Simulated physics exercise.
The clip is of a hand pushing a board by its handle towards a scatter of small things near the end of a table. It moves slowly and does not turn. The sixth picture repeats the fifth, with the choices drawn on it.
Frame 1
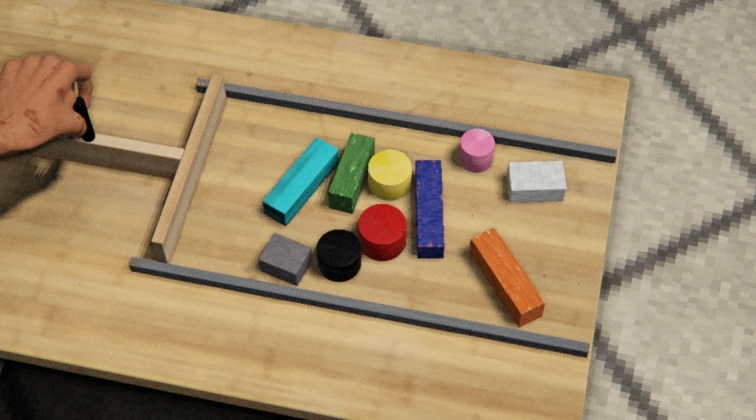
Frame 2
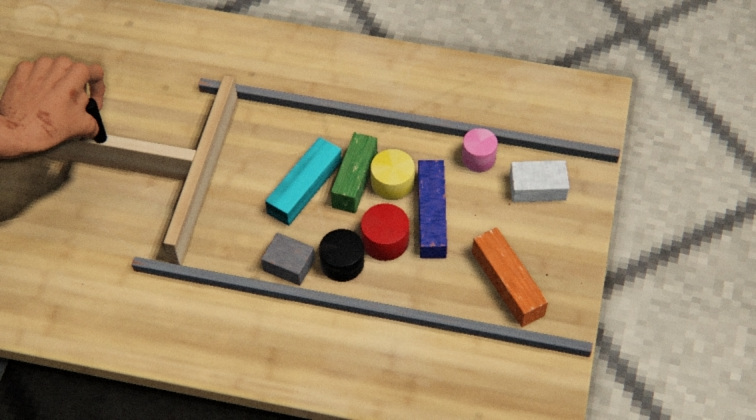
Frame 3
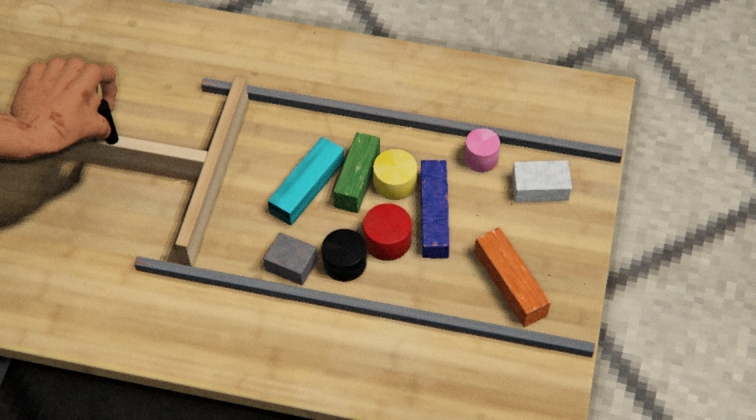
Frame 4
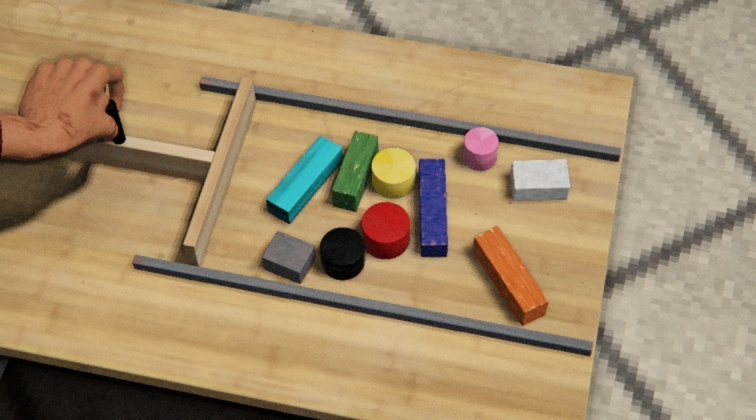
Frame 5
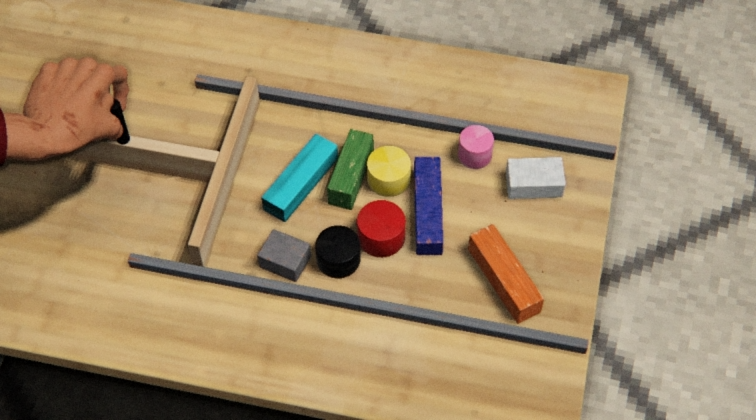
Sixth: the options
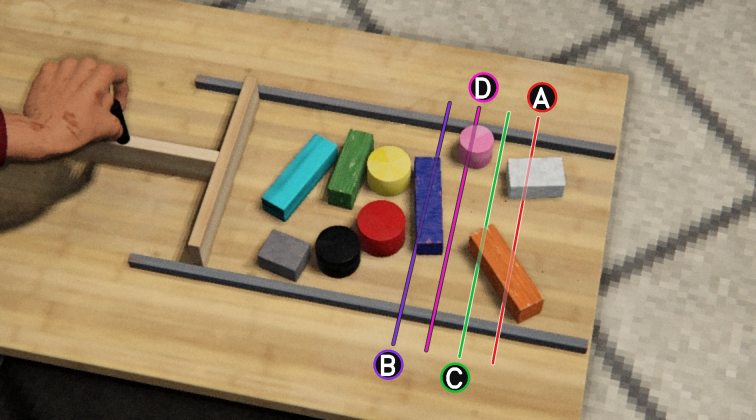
A hand slowly pushing a wooden board by its handle rightward between two rails, towards scattered coloured blocks and discs lying still.
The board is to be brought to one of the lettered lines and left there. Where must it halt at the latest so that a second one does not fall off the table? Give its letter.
No second one falls up to C.
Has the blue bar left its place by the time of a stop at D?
Yes.
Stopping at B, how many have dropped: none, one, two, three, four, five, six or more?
In all, none.
On the marked copy, A at (517, 233); B at (423, 216); C at (485, 228); D at (454, 222).
With C. Early on, board (316, 174); grey block (326, 260); black tin (369, 263).
Further on, board (409, 190); white block (569, 173); orange bar (535, 282).
At the end, board (482, 204); orange bar (591, 294); white block (600, 177); none fallen.
As for the rest, A drops two; B is within the limit but short; D is within the limit but short.
